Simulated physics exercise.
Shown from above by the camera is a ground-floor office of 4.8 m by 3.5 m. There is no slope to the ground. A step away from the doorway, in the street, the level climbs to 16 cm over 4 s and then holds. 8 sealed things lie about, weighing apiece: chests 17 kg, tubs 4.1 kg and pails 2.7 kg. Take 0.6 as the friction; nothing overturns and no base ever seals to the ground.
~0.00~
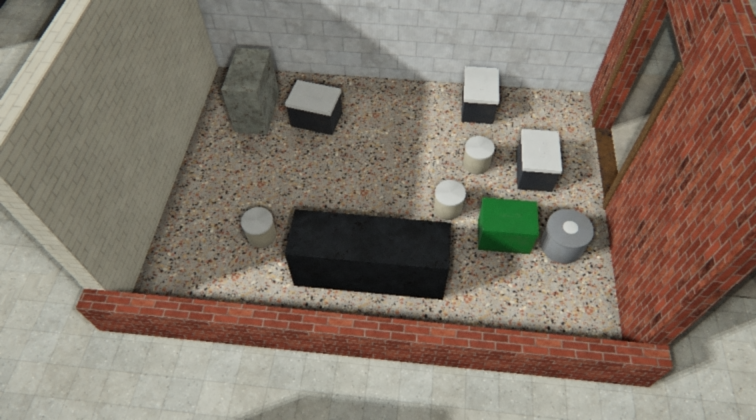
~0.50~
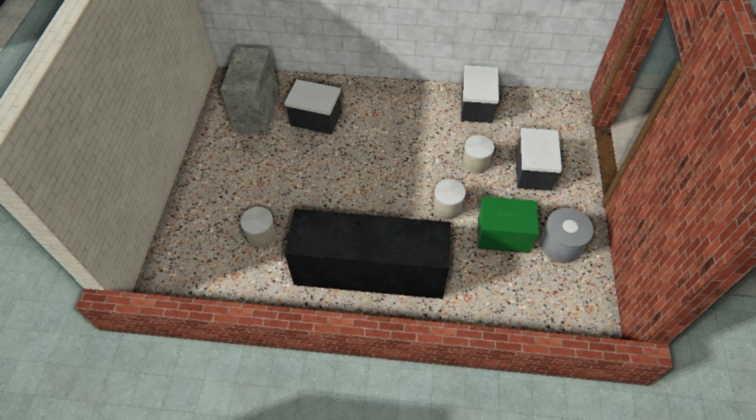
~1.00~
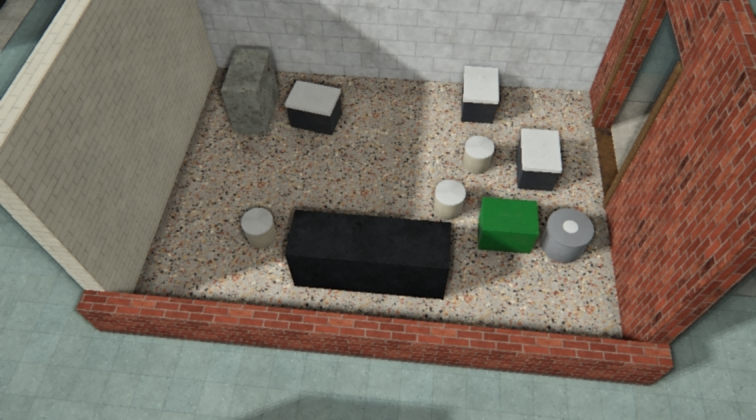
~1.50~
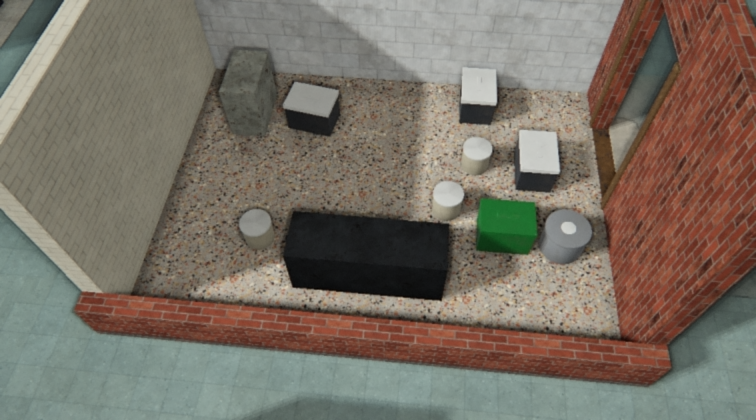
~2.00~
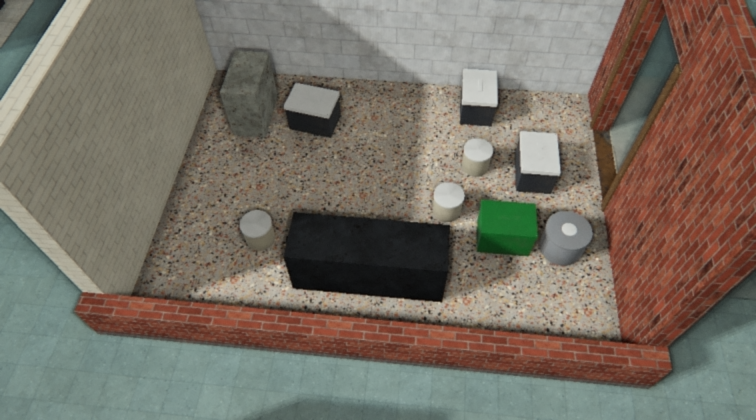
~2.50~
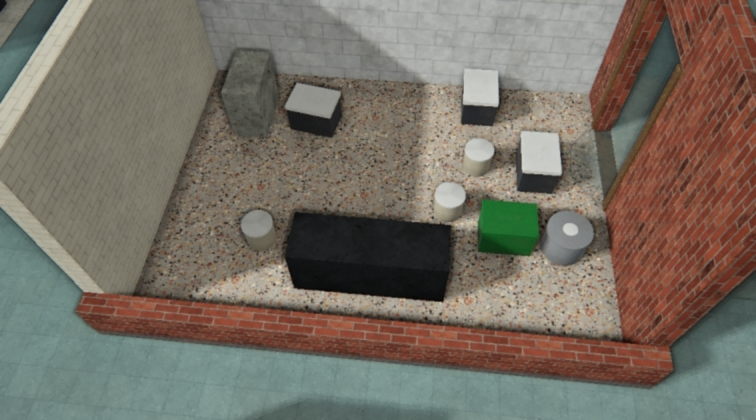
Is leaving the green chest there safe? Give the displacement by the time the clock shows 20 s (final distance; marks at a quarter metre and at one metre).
Expect it to stay near its original place.
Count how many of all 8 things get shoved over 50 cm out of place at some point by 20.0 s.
The number is 7.
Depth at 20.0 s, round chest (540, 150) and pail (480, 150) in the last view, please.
I'd estimate 13 cm for the first and 13 cm for the second.
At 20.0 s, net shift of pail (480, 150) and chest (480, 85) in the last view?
Net displacement, in order: 350 cm; 10 cm.
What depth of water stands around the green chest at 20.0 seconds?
About 7 cm.
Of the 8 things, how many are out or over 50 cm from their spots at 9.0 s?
It comes to 5.
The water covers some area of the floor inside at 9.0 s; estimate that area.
Flooded: Near 14 m2.
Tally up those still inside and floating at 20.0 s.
Total: 7.
After 4.0 s the green chest is near (510, 218), 0.0 m from its start, aground; 0 afloat.
After 9.0 s the green chest is near (510, 218), 0.0 m from its start, aground; 3 afloat.
After 16.0 s the green chest is near (510, 218), 0.0 m from its start, aground; 7 afloat.
After 20.0 s the green chest is near (510, 218), 0.0 m from its start, aground; 7 afloat.
